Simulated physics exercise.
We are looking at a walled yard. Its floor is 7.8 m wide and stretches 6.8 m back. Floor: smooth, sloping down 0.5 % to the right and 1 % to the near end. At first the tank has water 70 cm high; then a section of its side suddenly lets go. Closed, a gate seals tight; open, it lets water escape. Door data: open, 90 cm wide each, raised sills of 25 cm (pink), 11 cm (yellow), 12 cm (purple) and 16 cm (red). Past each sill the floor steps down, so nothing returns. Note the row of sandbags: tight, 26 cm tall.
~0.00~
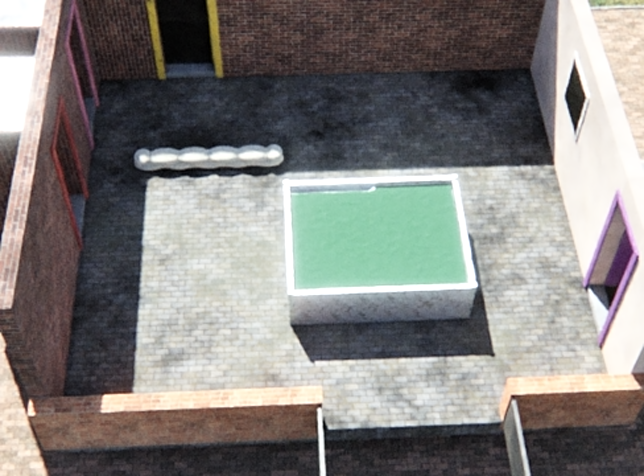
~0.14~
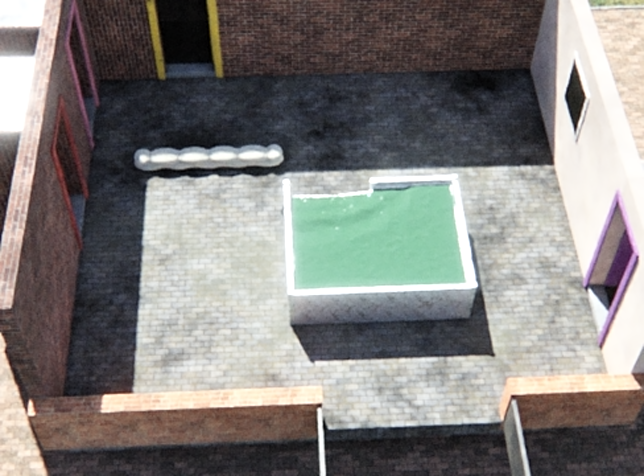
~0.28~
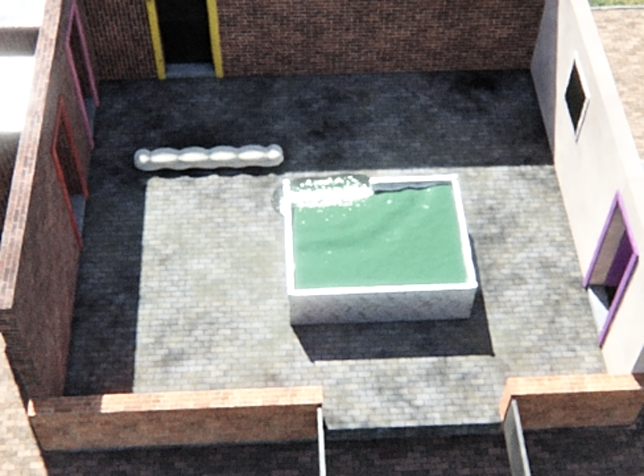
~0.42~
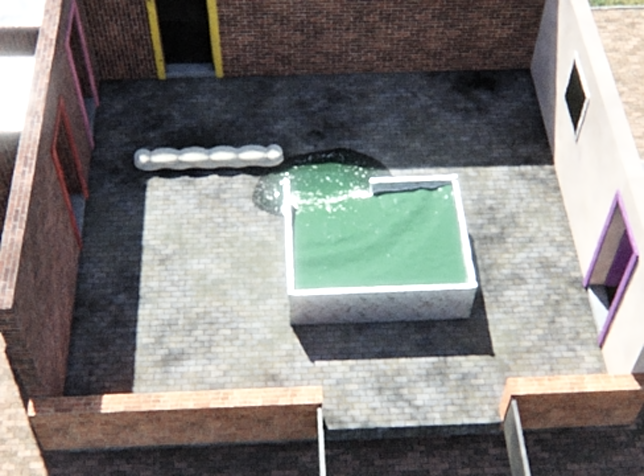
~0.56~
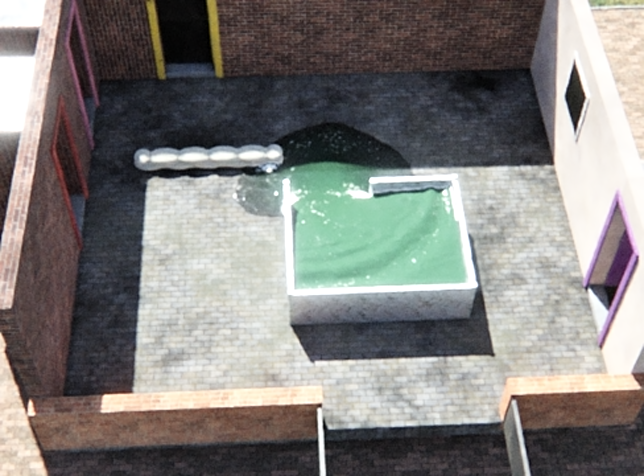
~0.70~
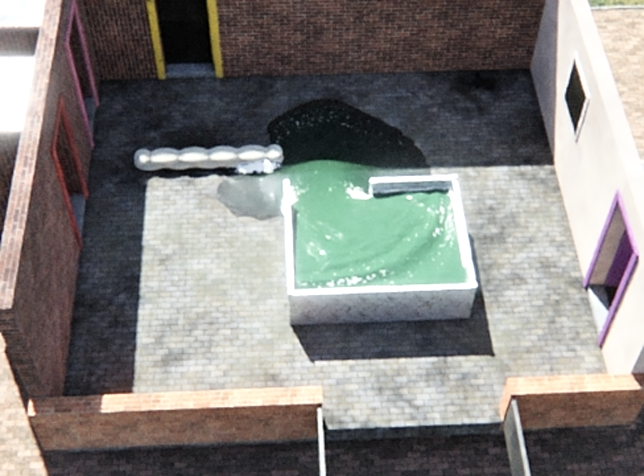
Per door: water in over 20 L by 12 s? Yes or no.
Pink door no, yellow door no, purple door no, red door no.
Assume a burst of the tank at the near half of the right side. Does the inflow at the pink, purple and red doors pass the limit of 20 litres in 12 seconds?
Pink: Within the limit; purple: Exceeding the limit; red: Within the limit.
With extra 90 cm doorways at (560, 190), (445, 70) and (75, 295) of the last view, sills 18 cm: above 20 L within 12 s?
Well, the first is on the low side, the second is on the low side, and the third is on the low side.
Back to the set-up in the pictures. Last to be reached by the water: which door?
The purple door.
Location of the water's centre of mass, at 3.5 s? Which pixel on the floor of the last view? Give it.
Centre: Approx. (332, 187) px.
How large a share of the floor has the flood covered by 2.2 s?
30 %.
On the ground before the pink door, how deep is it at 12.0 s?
5.0 cm.
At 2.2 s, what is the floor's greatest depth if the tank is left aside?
It gets to some 36 cm.
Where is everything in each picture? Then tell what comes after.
The tank at (376, 236) is whole and still, 70 cm deep, in the first picture.
Water pours out on the tank's far side and has run 0.7 m, to a hidden place; typically 6 cm deep outside, 70 cm at the tank's back, in the second picture.
Water pours out on the tank's far side and has run 0.9 m, to a hidden place; typically 11 cm deep outside, 70 cm at the tank's back, in the third picture.
Water pours out on the tank's far side and has run 1.4 m, to (346, 153); typically 8 cm deep outside, 70 cm at the tank's back, in the fourth picture.
Water pours out on the tank's far side and has run 1.9 m, to (337, 127); typically 7 cm deep outside, 70 cm at the tank's back, in the fifth picture.
The front is at (335, 104), 2.5 m from the gap on the tank's far side; 5.1 m2 of floor is under water; 64 cm left at the back of the tank, in the sixth picture.
After 1.4 s water covers 20 % of the floor and is deepest (36 cm) near (310, 203); pink door not reached, yellow door not reached, purple door not reached, red door not reached.
After 2.2 s water covers 30 % of the floor and is deepest (36 cm) near (313, 79); pink door not reached, yellow door 11 cm at the sill, 0 L in, purple door not reached, red door 11 cm at the sill, 0 L in.
After 3.5 s water covers 45 % of the floor and is deepest (28 cm) near (522, 73); pink door 17 cm at the sill, 0 L in, yellow door 10 cm at the sill, 1 L in, purple door not reached, red door 13 cm at the sill, 2 L in.
After 7.0 s water covers 85 % of the floor and is deepest (14 cm) near (100, 422); pink door 11 cm at the sill, 0 L in, yellow door 5 cm at the sill, 1 L in, purple door 4 cm at the sill, 0 L in, red door 8 cm at the sill, 2 L in.
After 12.0 s water covers 95 % of the floor and is deepest (15 cm) near (527, 405); pink door 5 cm at the sill, 0 L in, yellow door 5 cm at the sill, 1 L in, purple door 12 cm at the sill, 1 L in, red door 4 cm at the sill, 2 L in.
